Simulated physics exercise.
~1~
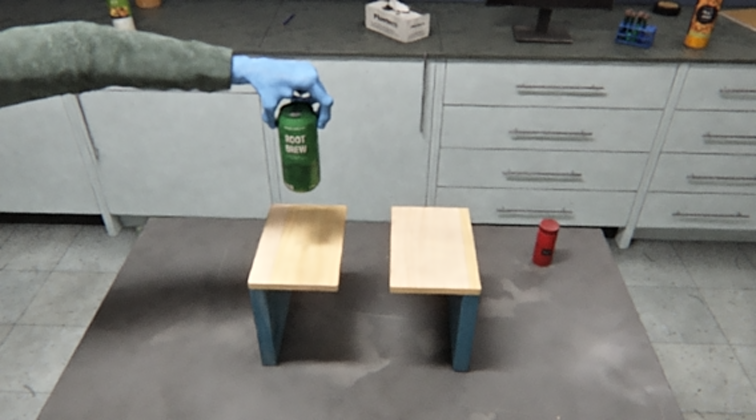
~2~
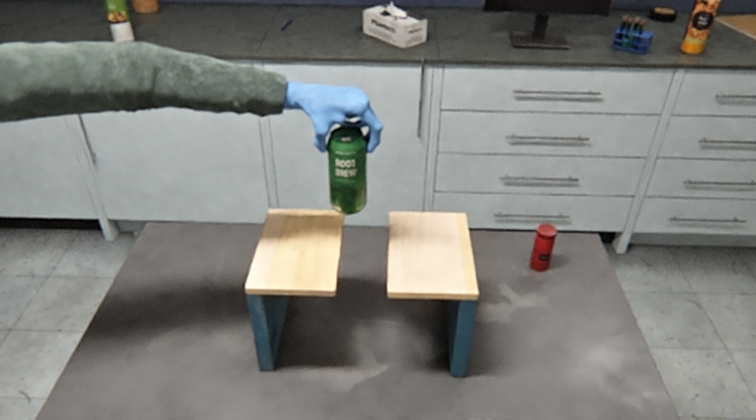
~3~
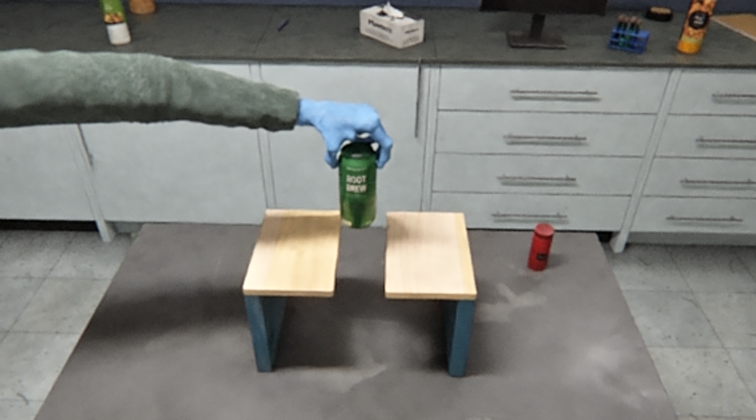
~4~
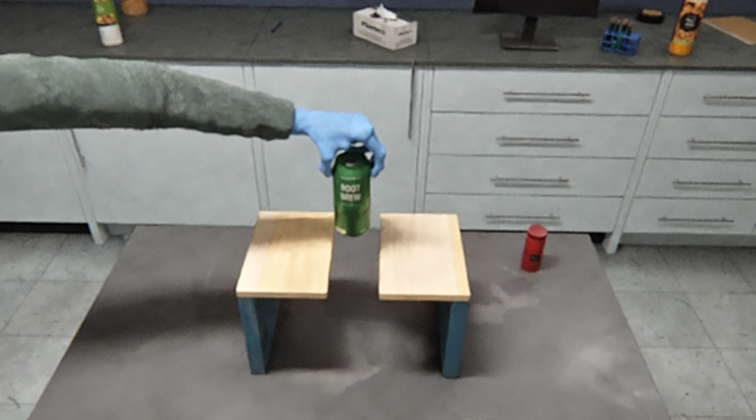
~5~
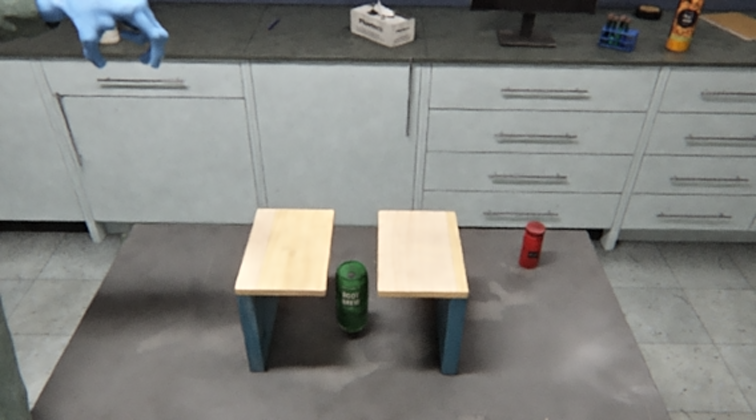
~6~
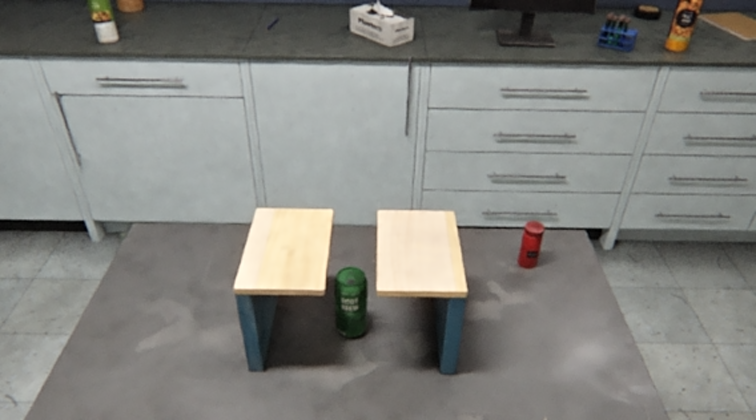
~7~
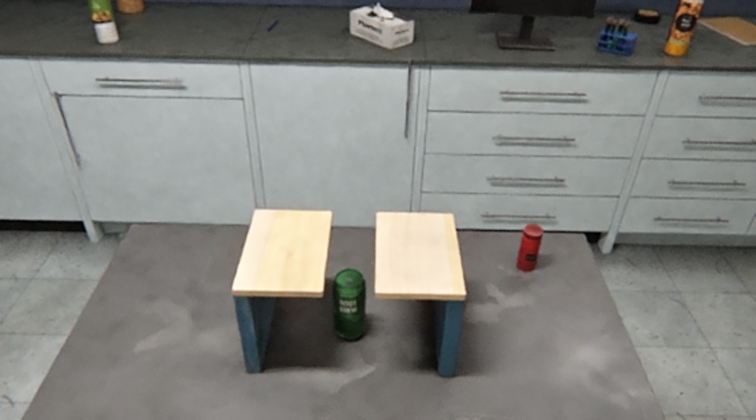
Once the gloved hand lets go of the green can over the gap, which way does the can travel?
The green can moves down, passing through the gap between the two wooden tops.
At first, a blue-gloved hand in a dark green sleeve holds a green can upright above a small wooden-topped stand with a gap in its middle, while a red container stands off to the right. The hand carries the can to the right until it is over the gap, then lowers it a little. The hand lets go and draws back to the upper left as the can drops through the opening. The can ends upright between the two blue legs, below the wooden tops, and the red container stays where it was.
